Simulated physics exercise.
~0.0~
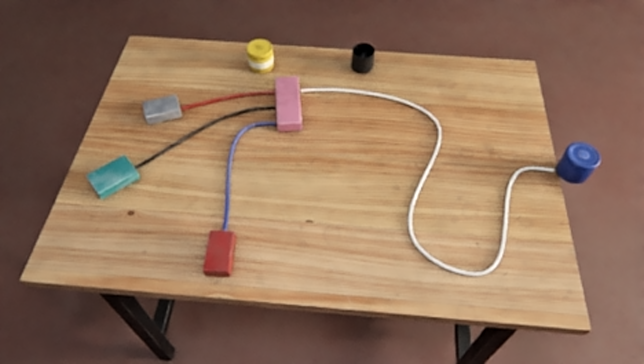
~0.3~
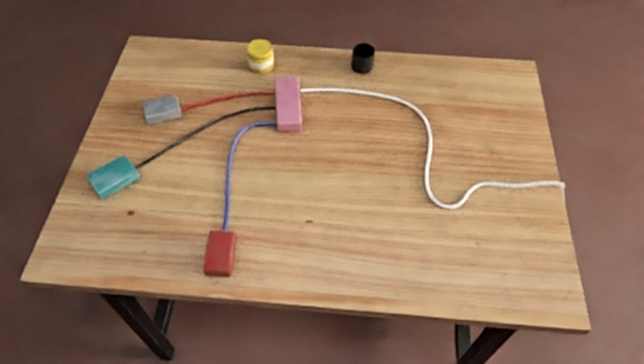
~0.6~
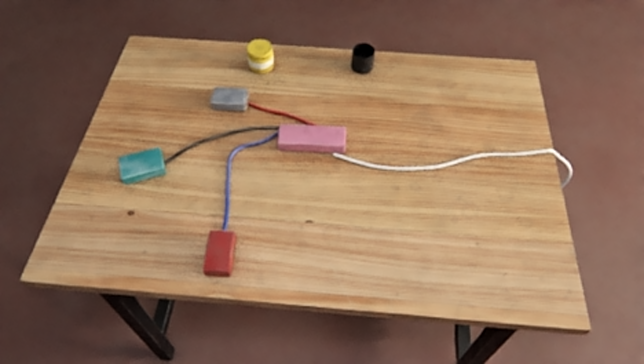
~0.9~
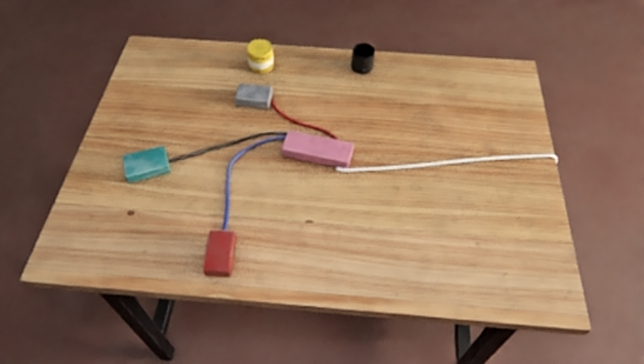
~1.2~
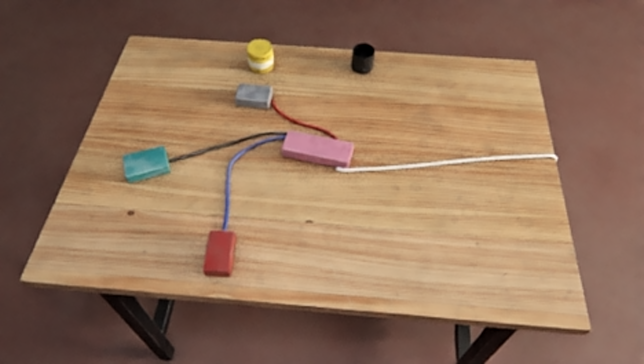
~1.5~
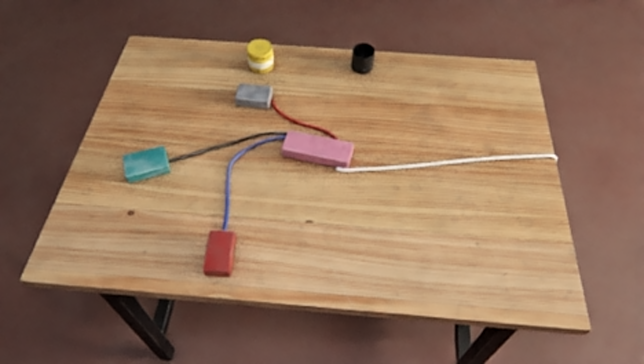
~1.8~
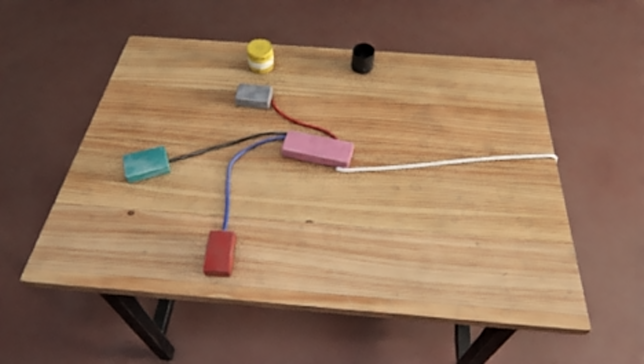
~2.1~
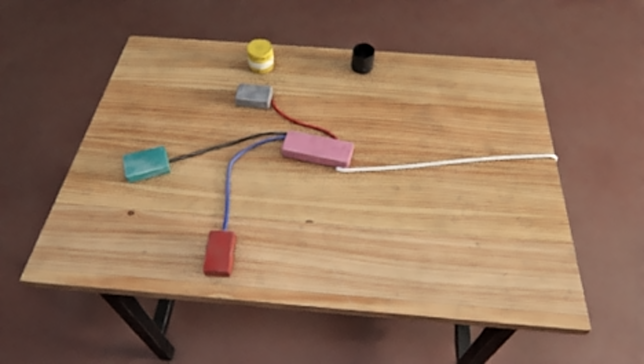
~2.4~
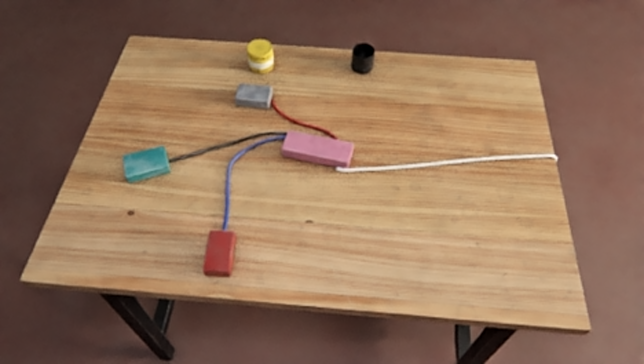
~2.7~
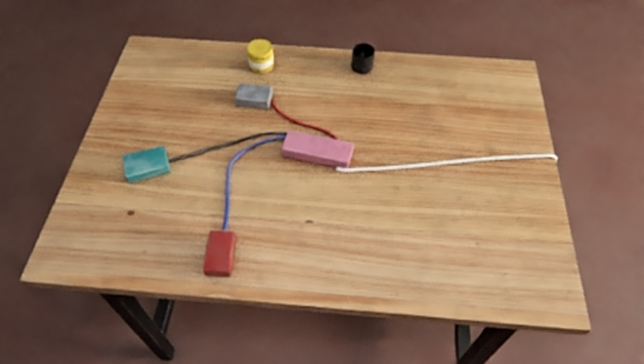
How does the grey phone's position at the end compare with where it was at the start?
It starts near the left edge of the table, well to the left of the yellow tin. By the end it has shifted right and slightly toward the back, resting just in front of the tin.
On a wooden table, a falling blue speaker drags a pink strip and two attached blocks rightward, its white cable ending taut.
